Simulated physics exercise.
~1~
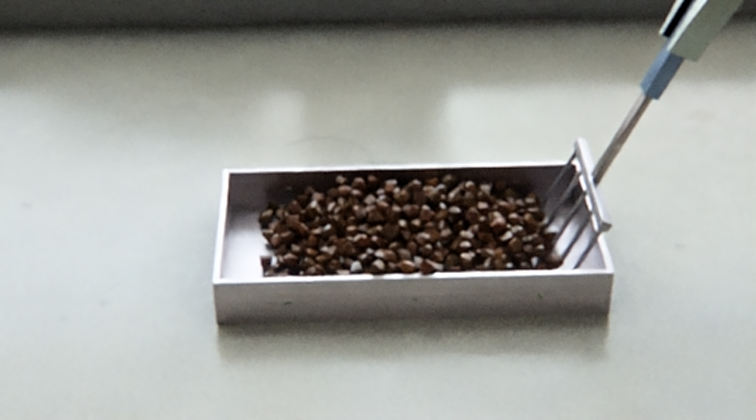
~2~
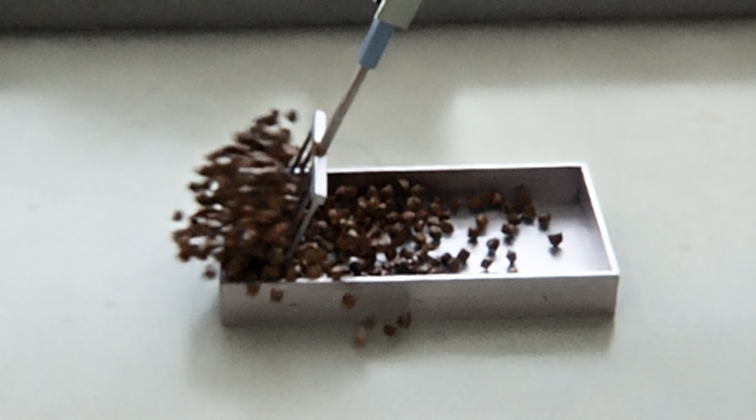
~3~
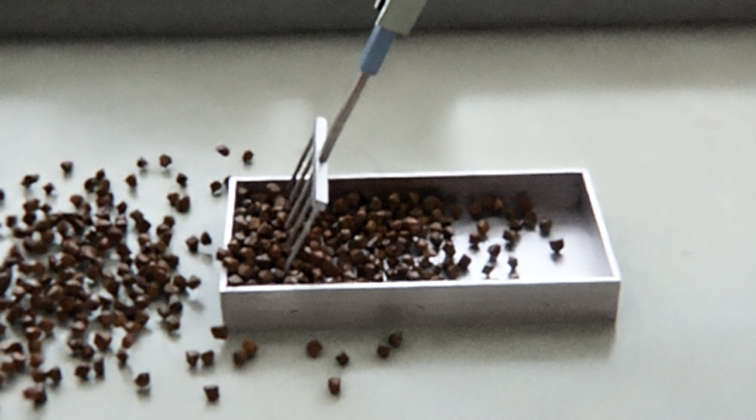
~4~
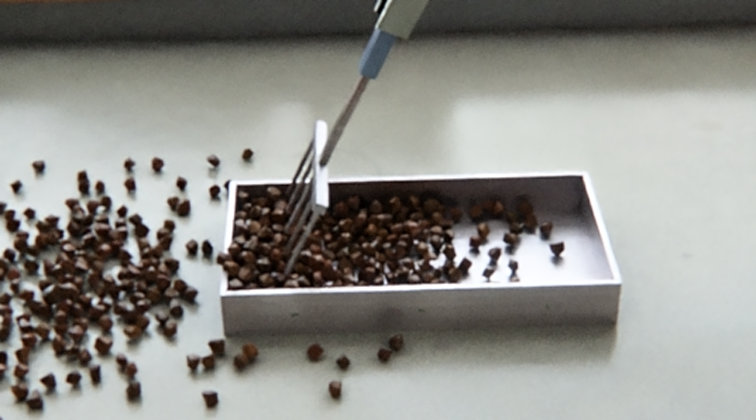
To begin with, a comb-like tool with metal teeth, held by a gripper, stands at the right end of a shallow, pale rectangular tray holding a heap of small brown pellets. The comb sweeps left through the heap, pushing pellets up against the left end. A thick cluster bursts over that end, while a few pellets drop past the front edge. The comb stops near the left end as the spilled pellets scatter widely across the pale surface. Finally, everything lies still, with many pellets outside and the rest in the tray, mostly toward the left.
